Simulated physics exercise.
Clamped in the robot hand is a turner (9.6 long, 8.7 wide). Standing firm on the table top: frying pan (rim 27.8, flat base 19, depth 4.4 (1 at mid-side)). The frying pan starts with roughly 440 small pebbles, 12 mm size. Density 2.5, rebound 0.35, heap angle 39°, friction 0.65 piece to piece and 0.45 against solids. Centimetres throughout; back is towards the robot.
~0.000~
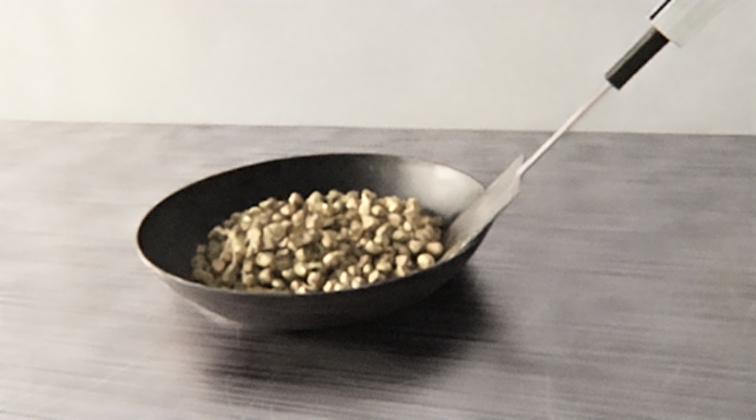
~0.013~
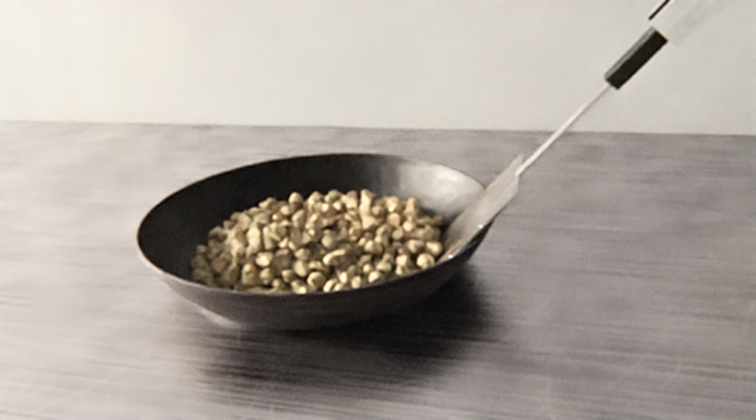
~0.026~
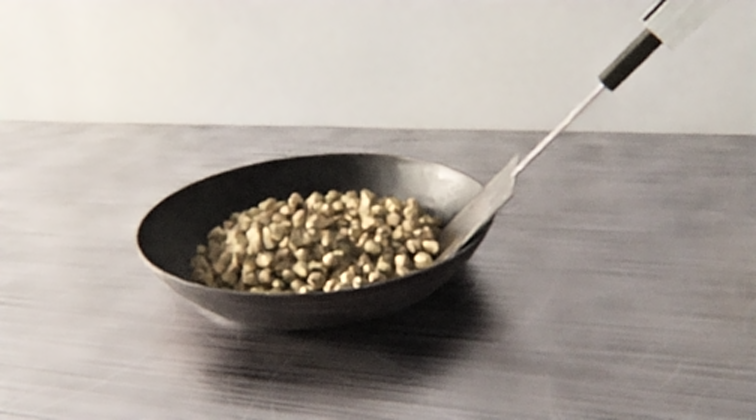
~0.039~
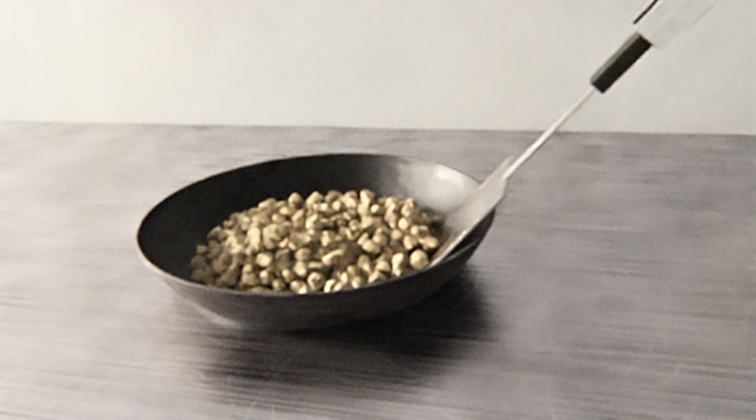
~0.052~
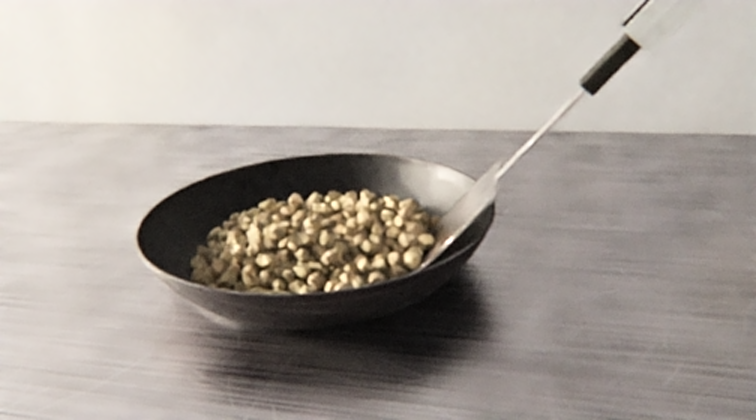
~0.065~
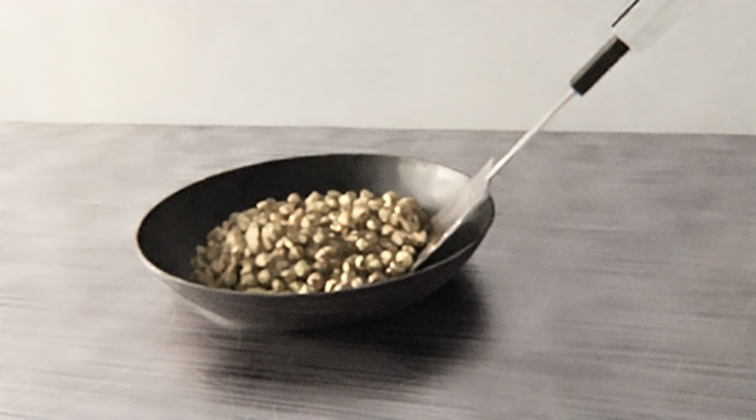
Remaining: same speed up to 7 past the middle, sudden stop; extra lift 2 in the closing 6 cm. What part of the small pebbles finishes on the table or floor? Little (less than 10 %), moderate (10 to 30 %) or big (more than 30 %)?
A little share, less than 10 %, ends on the table or floor.
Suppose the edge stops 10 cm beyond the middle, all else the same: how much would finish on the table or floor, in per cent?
It would be near 15 per cent.
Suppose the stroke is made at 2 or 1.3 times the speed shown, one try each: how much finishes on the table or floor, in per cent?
About 10 and 0 per cent.
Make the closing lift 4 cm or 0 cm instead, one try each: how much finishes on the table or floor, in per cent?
Some 0 and 0 per cent.
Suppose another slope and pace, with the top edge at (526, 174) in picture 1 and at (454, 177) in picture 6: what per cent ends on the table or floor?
Some 15 per cent.
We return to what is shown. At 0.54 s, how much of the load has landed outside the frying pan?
About 0 per cent.
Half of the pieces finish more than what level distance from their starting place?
Roughly 5 cm.
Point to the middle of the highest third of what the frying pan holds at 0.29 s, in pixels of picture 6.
At about (236, 217).
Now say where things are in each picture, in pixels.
In the first picture, turner top edge at (522, 171), sloping 49°; upper third of the load around (317, 231), from x 200 to 435, top at y 195; 442 in the frying pan.
In the second picture, turner top edge at (521, 171), sloping 49°; upper third of the load around (317, 231), from x 200 to 435, top at y 195.
In the third picture, turner top edge at (517, 172), sloping 49°; upper third of the load around (317, 233), from x 200 to 435, top at y 195.
In the fourth picture, turner top edge at (509, 174), sloping 49°; upper third of the load around (320, 231), from x 200 to 435, top at y 195.
In the fifth picture, turner top edge at (500, 175), sloping 49°; upper third of the load around (326, 231), from x 200 to 435, top at y 195.
In the sixth picture, turner top edge at (491, 175), sloping 49°; upper third of the load around (324, 229), from x 200 to 435, top at y 195; 442 in the frying pan.
By 0.18 s, sloping 49°, highest piece 4 above the table; 442 in the frying pan.
By 0.29 s, sloping 49°, highest piece 5 above the table; 442 in the frying pan.
By 0.54 s, sloping 49°, highest piece 6 above the table; 435 in the frying pan, 7 on the table or floor.
By 1.59 s, sloping 49°, highest piece 6 above the table; 434 in the frying pan, 8 on the table or floor.
Final count, 434 in the frying pan, 8 on the table or floor. That is 2 % on the table or floor.
